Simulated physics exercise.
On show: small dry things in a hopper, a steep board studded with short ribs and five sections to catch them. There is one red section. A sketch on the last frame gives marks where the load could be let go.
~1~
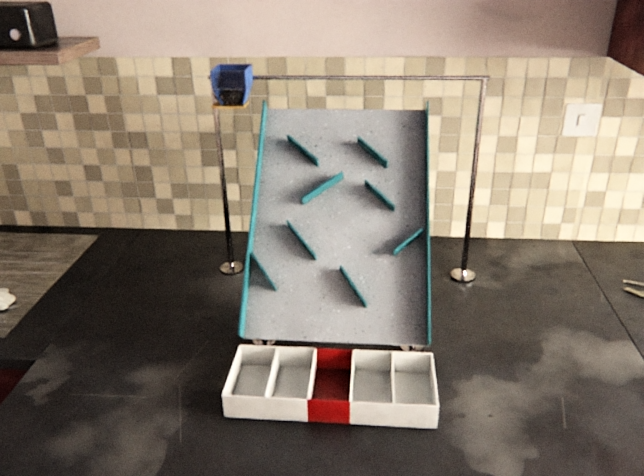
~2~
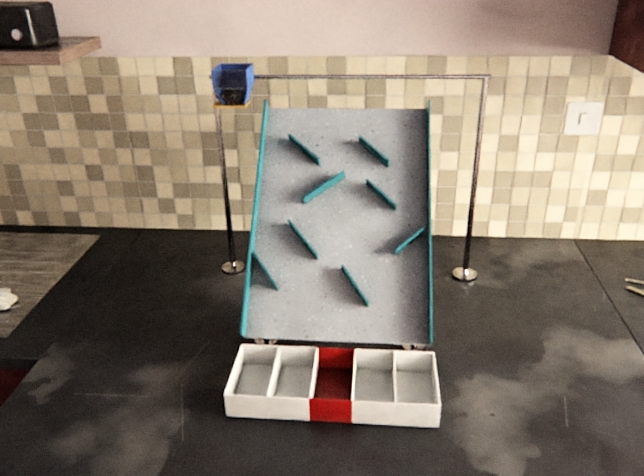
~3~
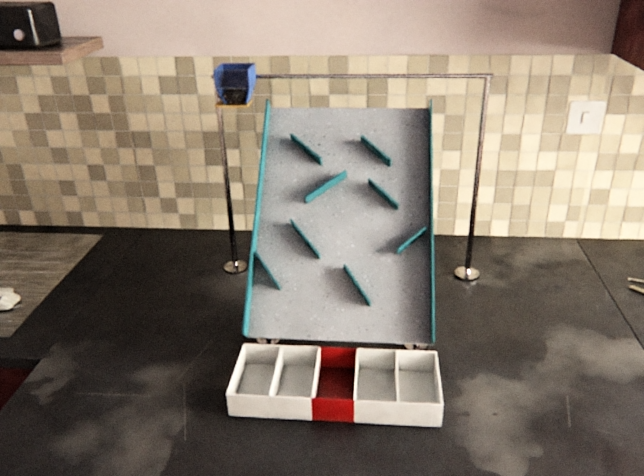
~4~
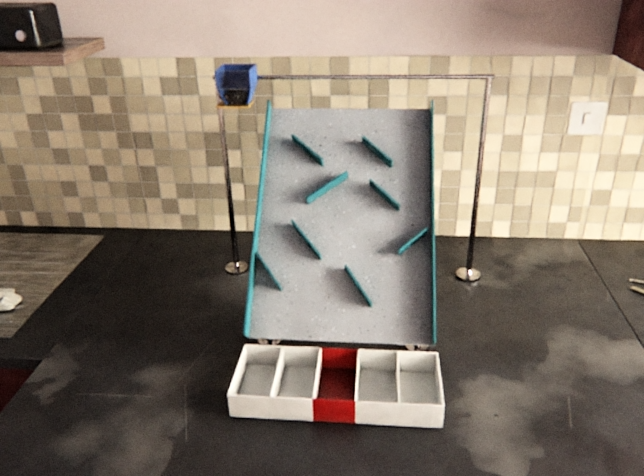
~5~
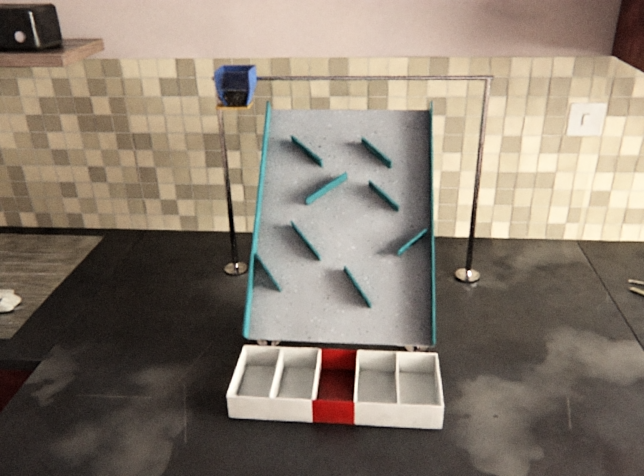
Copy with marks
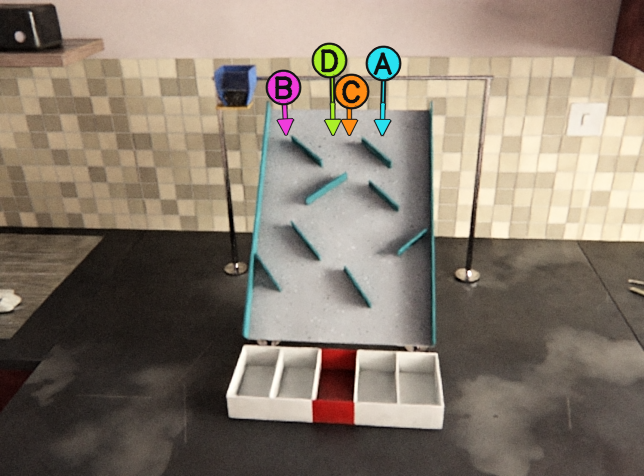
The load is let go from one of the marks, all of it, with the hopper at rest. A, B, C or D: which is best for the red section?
B is best.
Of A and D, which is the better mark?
That would be D.
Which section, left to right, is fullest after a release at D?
It is the second one.
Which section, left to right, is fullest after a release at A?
The fifth.
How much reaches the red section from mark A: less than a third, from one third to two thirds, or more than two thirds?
Mark A gives less than a third.
On the marked copy, mark A meets the board at (382, 129); mark B meets the board at (285, 129); mark C meets the board at (349, 129); mark D meets the board at (333, 129).
Choosing A, only a few in the red section, all but a few in other sections, a small share held on the board.
Choosing B, close to half in the red section, close to half in other sections, only a few outside the box.
Choosing C, close to a quarter in the red section, the bulk in other sections, only a few held on the board.
Choosing D, close to a quarter in the red section, close to two thirds in other sections, a small share outside the box.
